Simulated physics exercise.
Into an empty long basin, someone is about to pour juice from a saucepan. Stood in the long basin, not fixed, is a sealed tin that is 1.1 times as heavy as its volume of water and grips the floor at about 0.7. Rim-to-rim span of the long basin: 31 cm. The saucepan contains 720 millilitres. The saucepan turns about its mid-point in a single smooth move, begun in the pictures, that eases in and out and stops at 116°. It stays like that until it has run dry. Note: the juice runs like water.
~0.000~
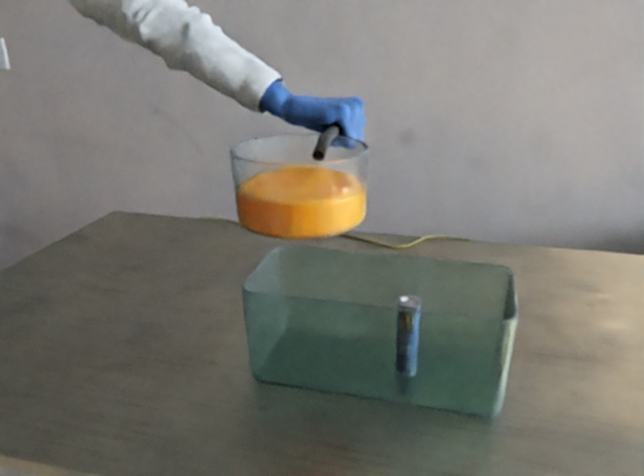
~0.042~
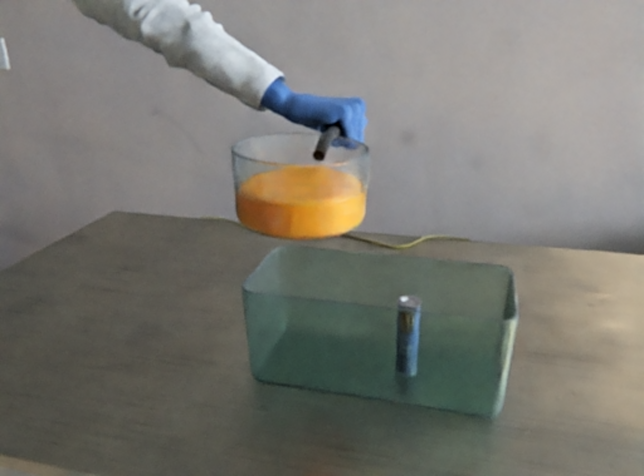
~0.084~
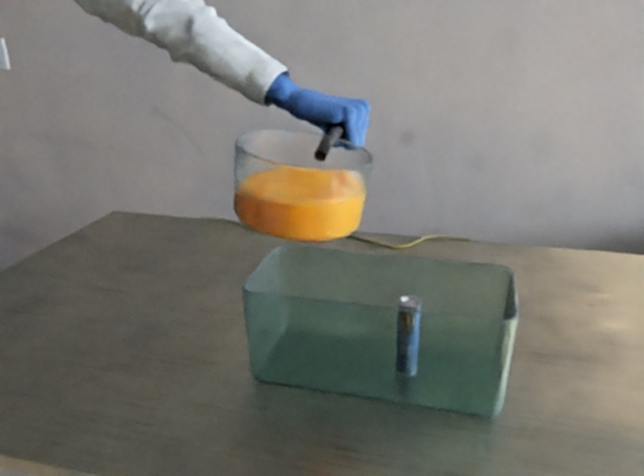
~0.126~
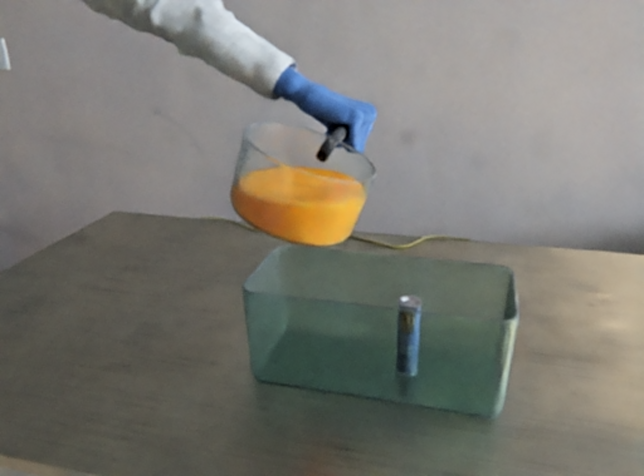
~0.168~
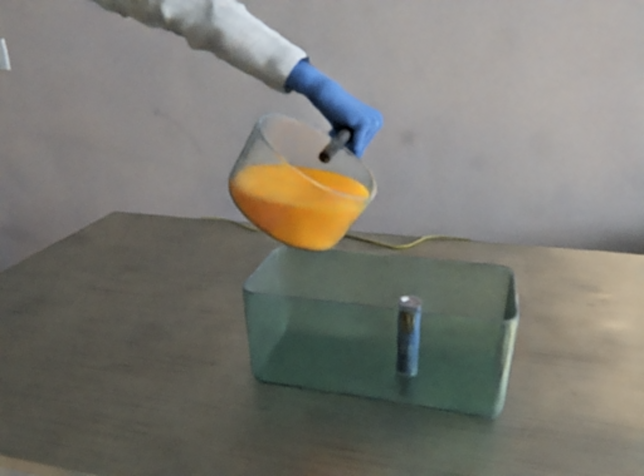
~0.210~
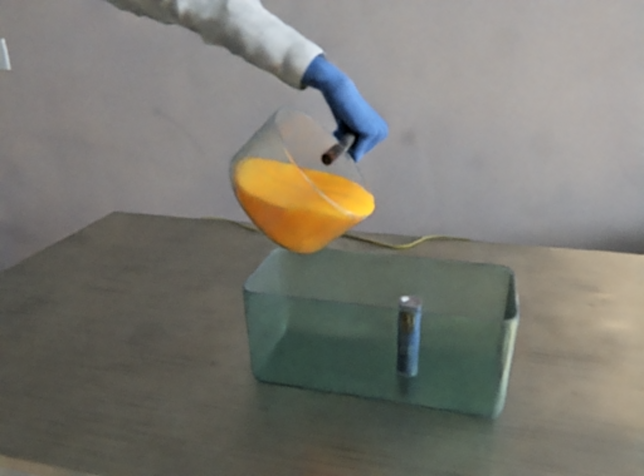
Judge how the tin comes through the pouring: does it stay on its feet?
Bet it can't stay vertical.
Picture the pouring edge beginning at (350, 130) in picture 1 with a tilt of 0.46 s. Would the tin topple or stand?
Result: Tin tipped over.
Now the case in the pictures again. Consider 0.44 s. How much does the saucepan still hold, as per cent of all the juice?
Close to 16 in a hundred.
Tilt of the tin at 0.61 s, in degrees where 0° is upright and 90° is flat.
10°.
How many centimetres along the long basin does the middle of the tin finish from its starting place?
The tin's middle ends up about 3.5 cm along the basin.
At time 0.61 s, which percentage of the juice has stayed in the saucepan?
Around 2 percent of it.
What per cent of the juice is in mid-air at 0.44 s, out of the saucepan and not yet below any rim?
I'd put it at about 24 percent.
By 0.44 s the tilt is 115° and 16 per cent is still to pour; the tin stands where it began.
By 0.61 s the tilt is 116° and 2 per cent is still to pour; the tin leans 12°.
By 0.78 s the tilt is 116° and 0 per cent is still to pour; the tin leans 20°.
By 0.97 s the tilt is 116° and 0 per cent is still to pour; the tin lies on its side.
At rest the tin lies on its side.
